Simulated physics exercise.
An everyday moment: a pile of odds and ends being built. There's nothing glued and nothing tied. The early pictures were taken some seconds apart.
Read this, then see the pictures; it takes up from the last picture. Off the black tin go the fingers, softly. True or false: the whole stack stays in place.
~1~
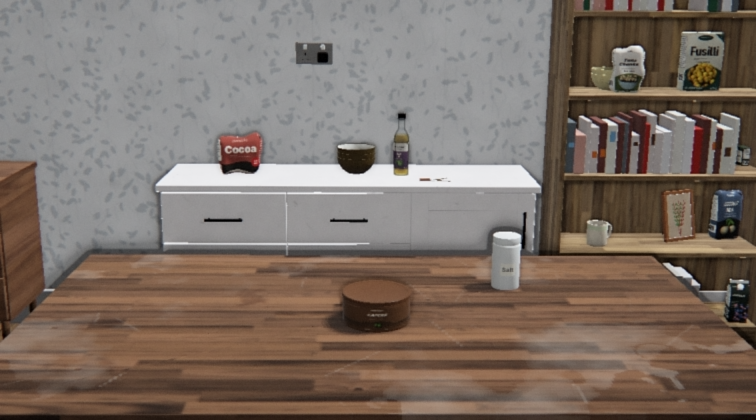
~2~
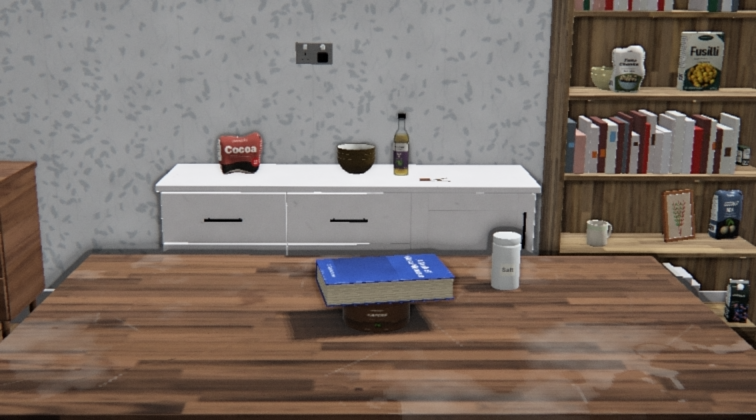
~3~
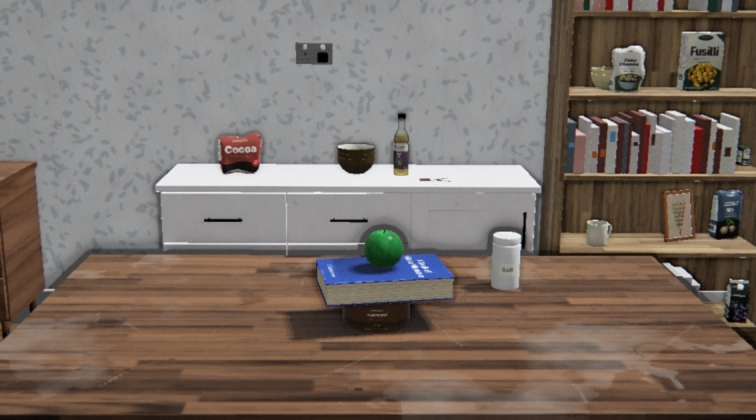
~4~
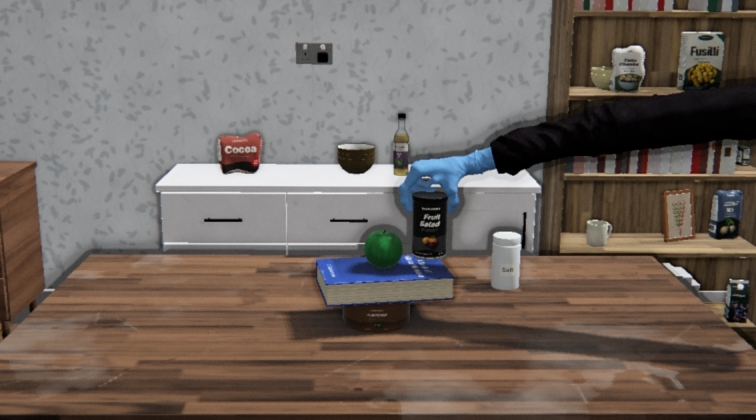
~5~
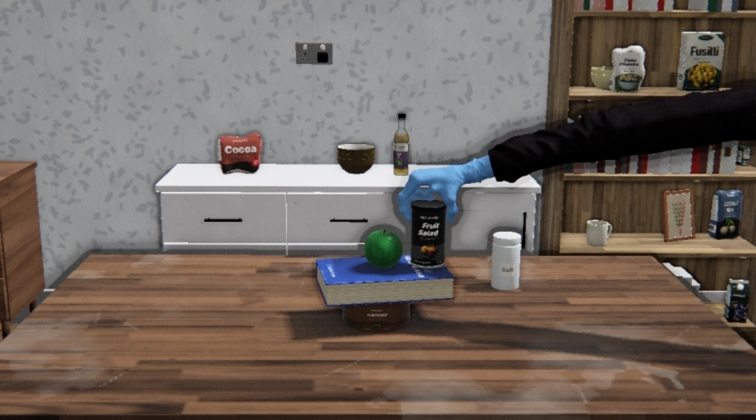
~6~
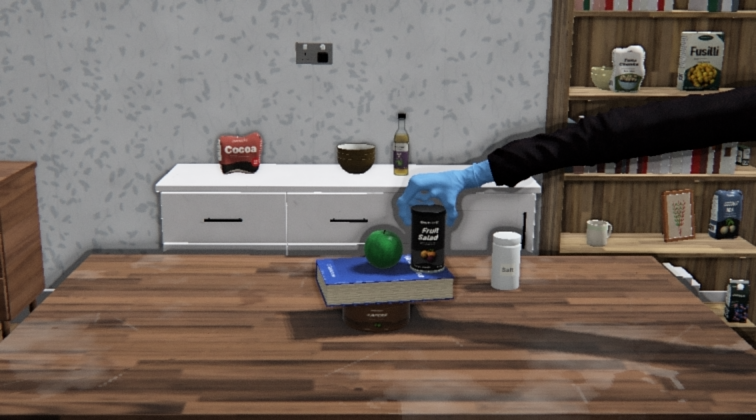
True.
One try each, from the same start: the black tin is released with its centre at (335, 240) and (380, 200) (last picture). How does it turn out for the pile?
Stays standing, then topples over.
Then, 0.30 s past the last view, nothing moves.
Then, 0.70 s past the last view, black tin resting near (428, 239).
Finally, all 5 still in place. Final places as the last picture's camera would see them, black tin near (428, 239). The pile keeps its balance.
